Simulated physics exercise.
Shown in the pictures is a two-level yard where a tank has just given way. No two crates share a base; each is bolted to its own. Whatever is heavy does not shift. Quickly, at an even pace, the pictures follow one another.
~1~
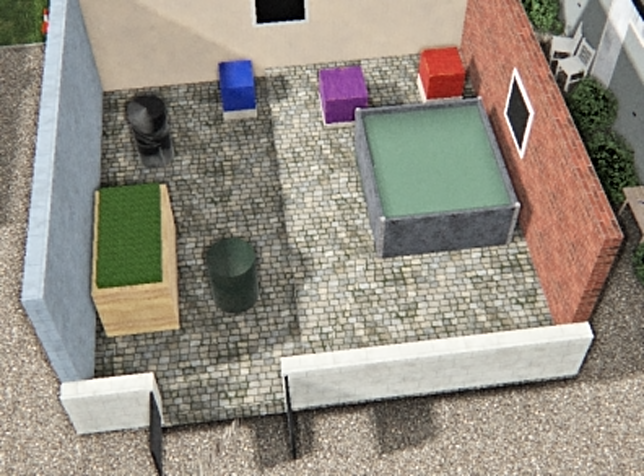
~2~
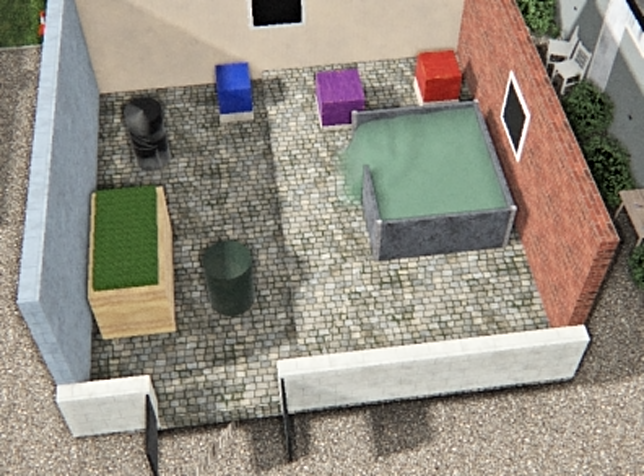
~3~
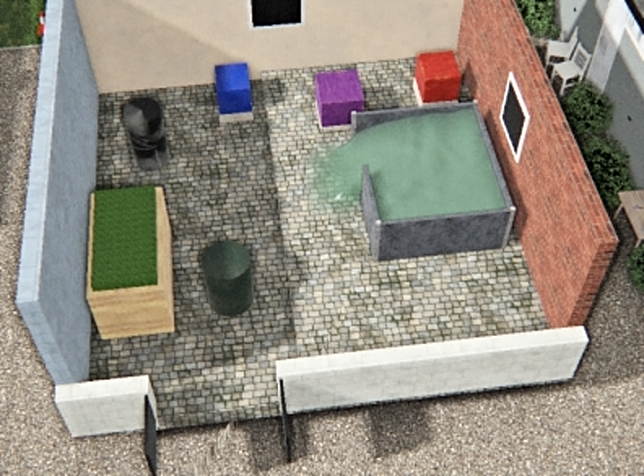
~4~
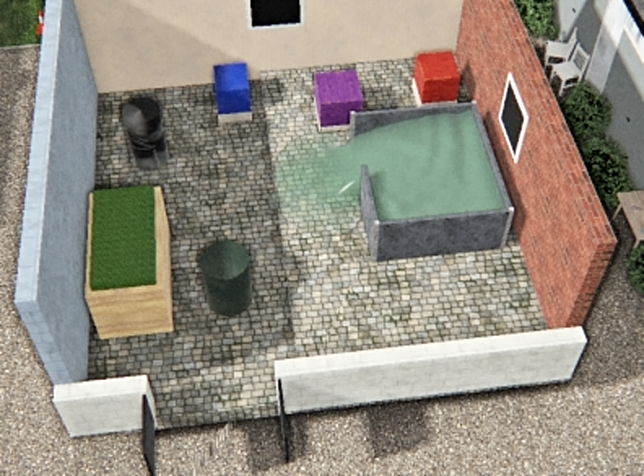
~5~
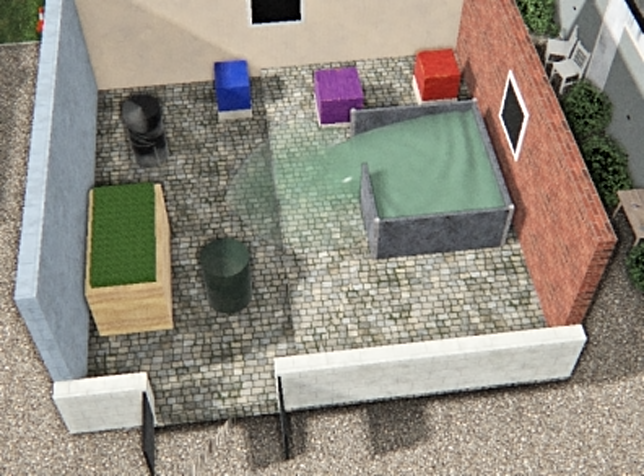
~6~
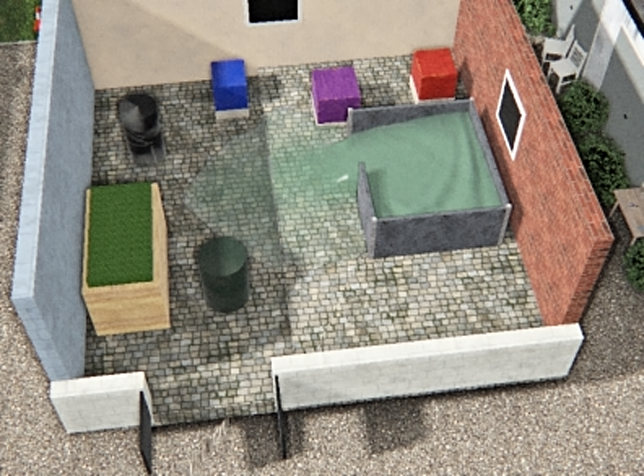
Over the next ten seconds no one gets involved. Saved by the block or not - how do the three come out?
They come out like this: The blue crate wet, the purple crate dry, the red crate dry.
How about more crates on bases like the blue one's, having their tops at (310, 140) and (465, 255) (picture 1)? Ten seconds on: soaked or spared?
Result, in sequence: Is inundated, is missed.
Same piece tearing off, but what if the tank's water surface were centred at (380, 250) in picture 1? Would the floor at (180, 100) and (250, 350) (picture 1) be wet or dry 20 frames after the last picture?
Submerged, then submerged.
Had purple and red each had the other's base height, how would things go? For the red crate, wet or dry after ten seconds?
The red one stays out of it.
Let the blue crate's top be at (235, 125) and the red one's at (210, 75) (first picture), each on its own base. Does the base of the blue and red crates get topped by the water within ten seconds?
Then: Blue crate ends up wet, red crate gets wet.
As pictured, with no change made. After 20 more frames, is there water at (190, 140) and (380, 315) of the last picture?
First spot soaked, second spot bare.
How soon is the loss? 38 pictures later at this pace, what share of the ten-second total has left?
Share gone by then: About 35 %.
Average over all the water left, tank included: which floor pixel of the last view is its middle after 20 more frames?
I'd put it at around (276, 184).
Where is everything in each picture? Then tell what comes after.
In the first frame, the open tank at (433, 160) is whole and still.
In the second frame, the front is at (349, 149), out from the gap at (361, 164).
In the third frame, the front is at (315, 207), out from the gap at (360, 167).
In the fourth frame, water pours out at (359, 168) and has run to (280, 208).
In the fifth frame, water pours out at (359, 166) and has run to (231, 198).
In the sixth frame, water pours out at (356, 165) and has run to (191, 193).
A moment on, water covers 40 % of the floor; the blue crate water round its plinth, the purple crate water round its plinth, the red crate not reached.
Next, water covers 50 % of the floor; the blue crate water round its plinth, the purple crate water round its plinth, the red crate not reached.
Then, water covers 60 % of the floor; the blue crate water round its plinth, the purple crate water round its plinth, the red crate not reached.
Later, water covers 65 % of the floor; the blue crate water round its plinth, the purple crate water round its plinth, the red crate not reached.
In the end, water covers 65 % of the floor; the blue crate was topped, the purple crate stayed above the water, the red crate stayed above the water.
